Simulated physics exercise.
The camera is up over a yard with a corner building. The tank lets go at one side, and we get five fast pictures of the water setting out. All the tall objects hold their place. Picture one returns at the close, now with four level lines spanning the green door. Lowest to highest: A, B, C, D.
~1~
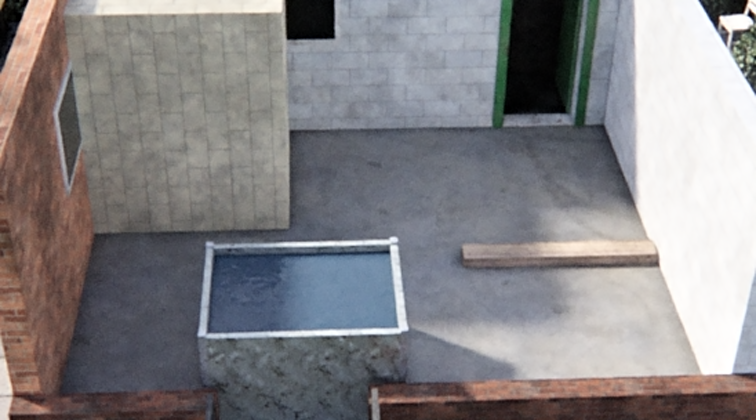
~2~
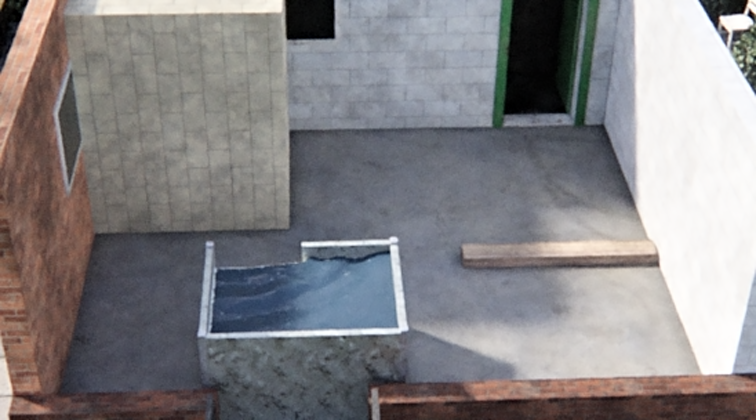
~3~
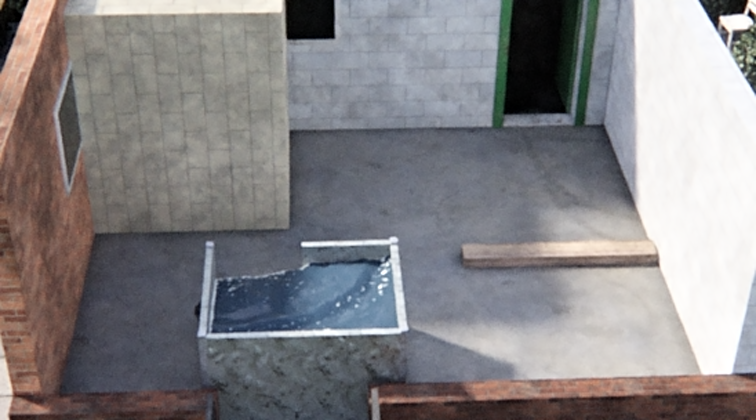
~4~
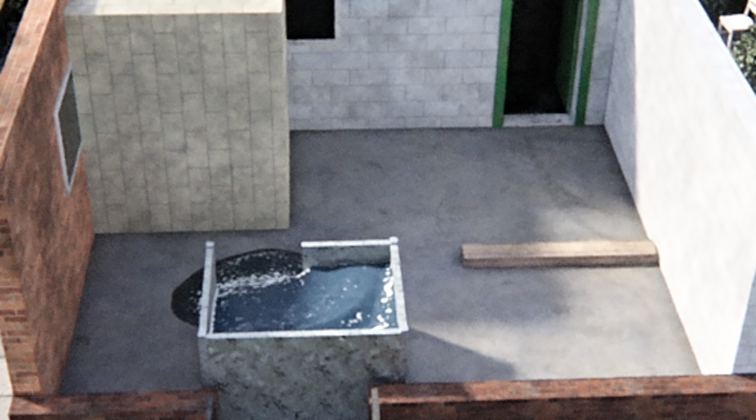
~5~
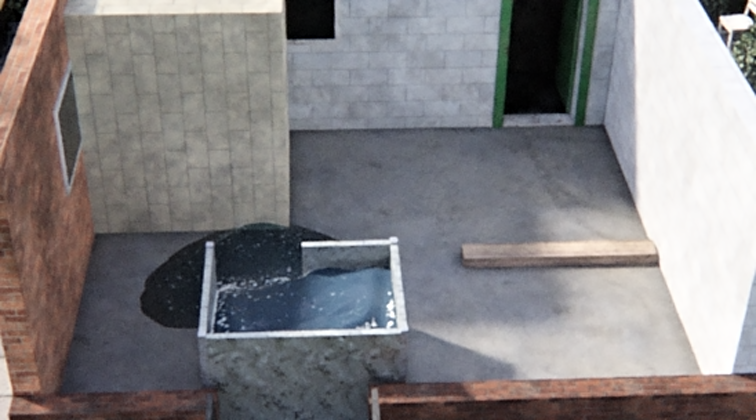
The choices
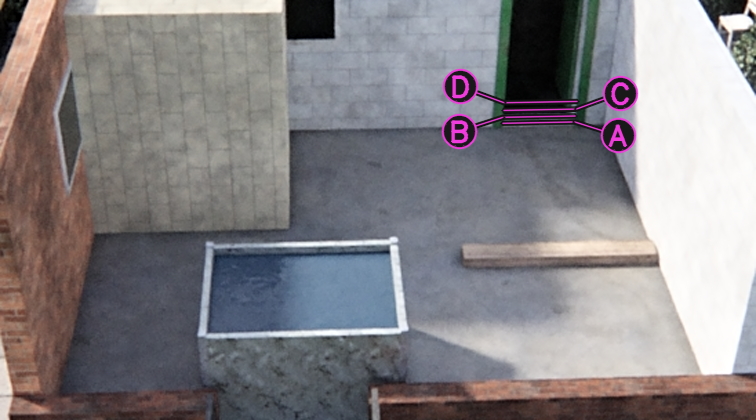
To begin with, water lies still in a raised stone tank in a walled yard, with a green-framed doorway behind. Then part of the tank's back rim is gone and the water sloshes and drops inside, and a dark wet patch spreads over the ground behind and to the left.
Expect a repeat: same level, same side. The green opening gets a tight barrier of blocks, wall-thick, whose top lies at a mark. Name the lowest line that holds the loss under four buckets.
Use height B.
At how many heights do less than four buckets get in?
Three of the four.
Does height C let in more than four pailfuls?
No.
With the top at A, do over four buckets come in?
Yes.
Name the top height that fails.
That would be A.
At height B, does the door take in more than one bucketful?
No, it does not.
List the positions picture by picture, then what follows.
Water in the tank at rest, its middle at (303, 294); foot of the green doorway at (538, 126); open gate at (293, 382).
Water covers 1 % of the ground, its front hidden from here.
Water covers 3 % of the ground, its front hidden from here.
Water covers 7 % of the ground, its front hidden from here.
Water covers 12 % of the ground and shows as far out as (230, 230).
On the marked copy, A at (538, 122); B at (539, 116); C at (540, 109); D at (540, 102); from the bottom up A, B, C, D.
Choosing A, about 11 bucketfuls get in.
Choosing B, a splash gets over, under a bucket.
Choosing C, nothing gets over.
Choosing D, nothing gets over.
